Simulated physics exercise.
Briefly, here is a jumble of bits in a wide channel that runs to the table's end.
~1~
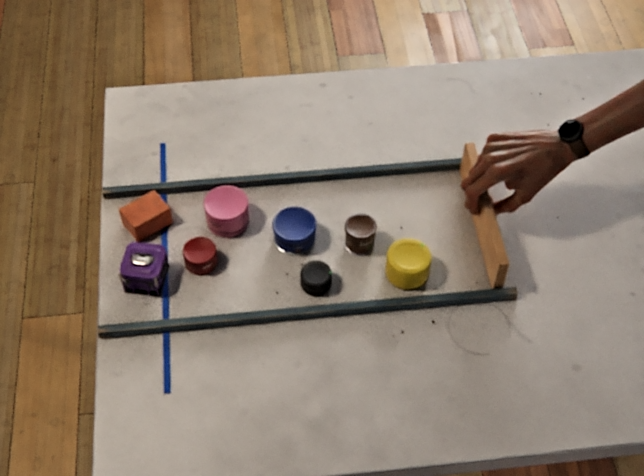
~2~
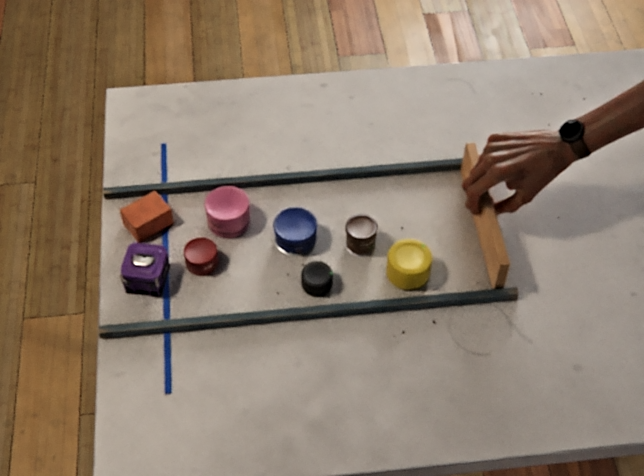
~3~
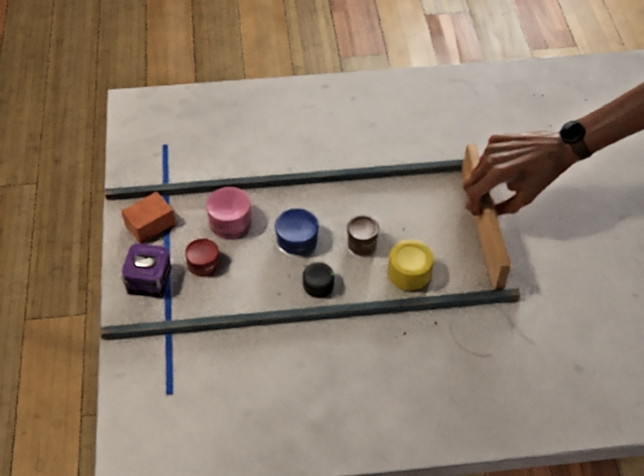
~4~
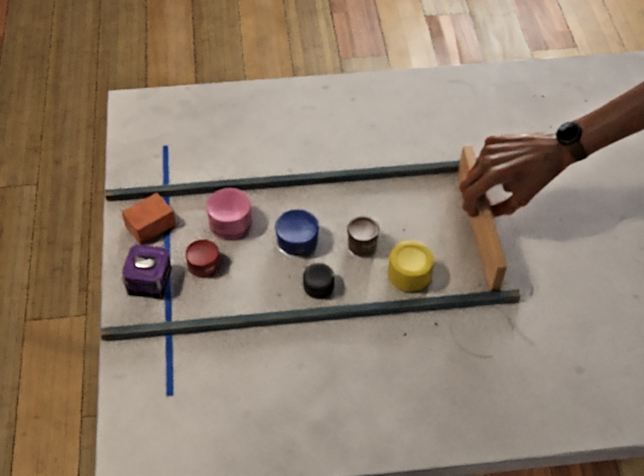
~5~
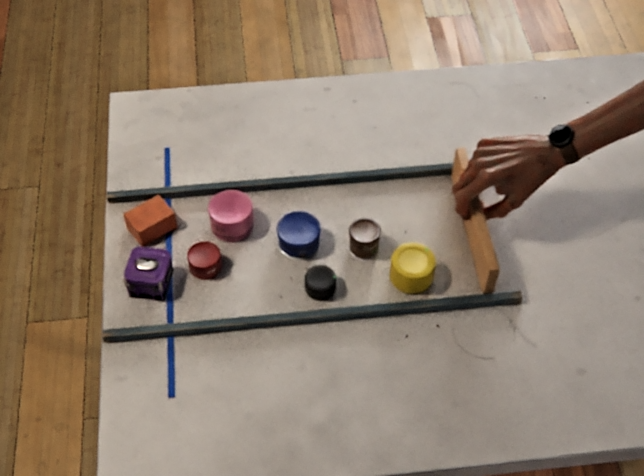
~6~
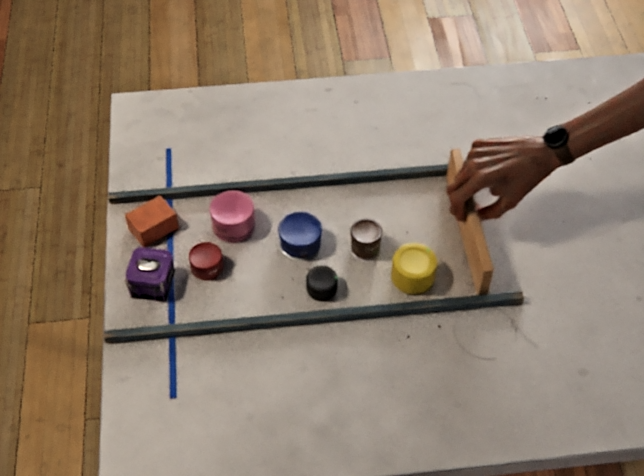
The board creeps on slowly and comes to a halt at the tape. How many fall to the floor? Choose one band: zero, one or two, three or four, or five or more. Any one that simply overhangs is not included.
One or two.
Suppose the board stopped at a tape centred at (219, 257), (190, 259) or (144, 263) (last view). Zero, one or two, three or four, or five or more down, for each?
Falls: None at all; not one; either three or four.
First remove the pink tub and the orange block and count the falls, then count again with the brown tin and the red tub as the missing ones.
Well, the first time you'd get 1, and the next time 0.
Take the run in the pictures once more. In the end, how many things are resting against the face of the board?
It touches 4.
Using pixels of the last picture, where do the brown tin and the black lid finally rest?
Positions - first (154, 272), then (110, 316).
Soon after, none off yet; purple case at rest near (151, 274); orange block at rest near (152, 221); red tub at rest near (206, 261).
At rest, the number that fall off is one or two; fallen, purple case.
